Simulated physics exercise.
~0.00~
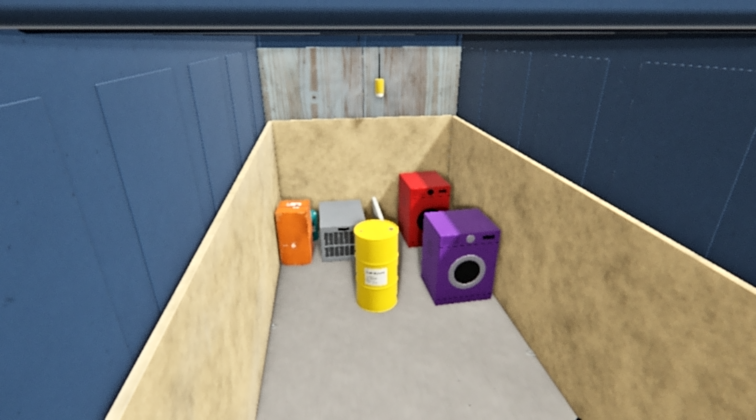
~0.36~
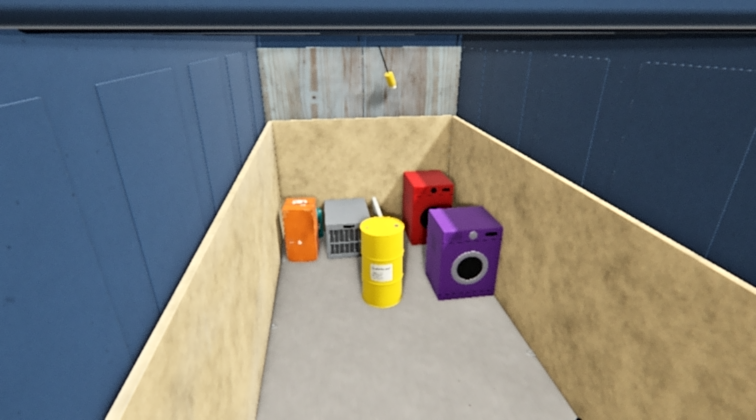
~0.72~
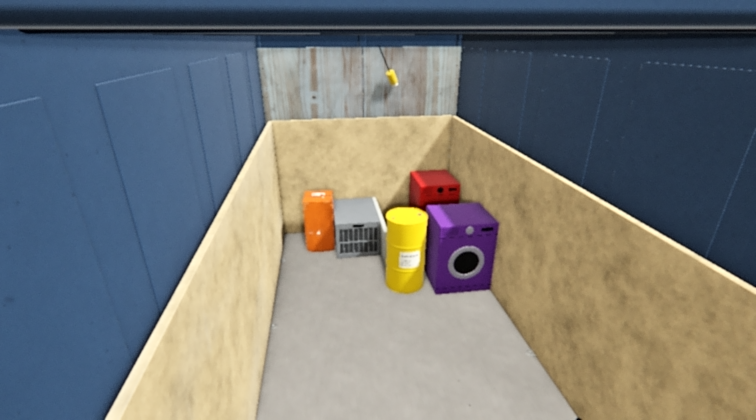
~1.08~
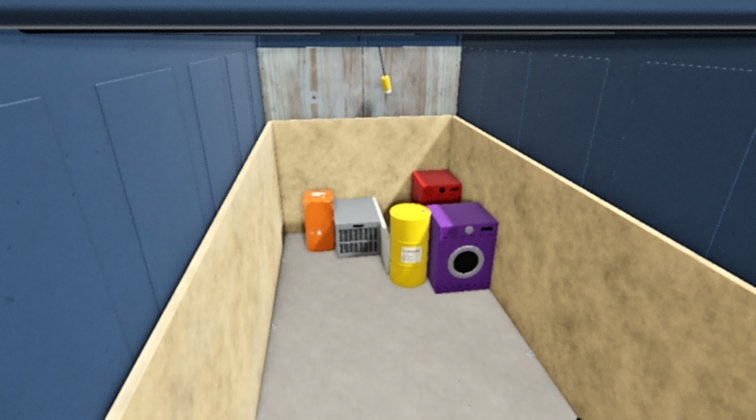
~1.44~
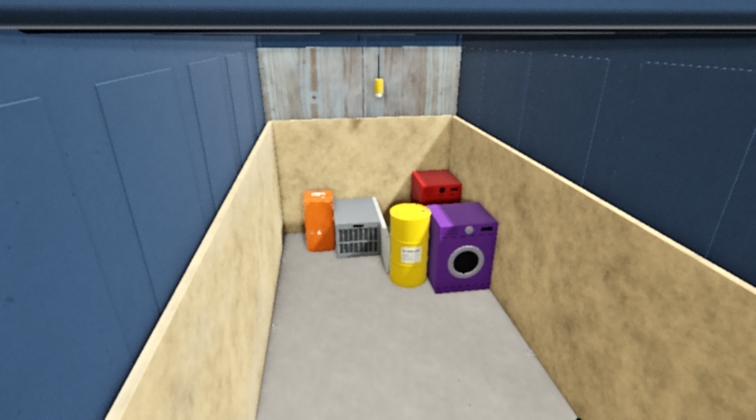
In a van's load bay, loose items slide forward and right, then settle upright.
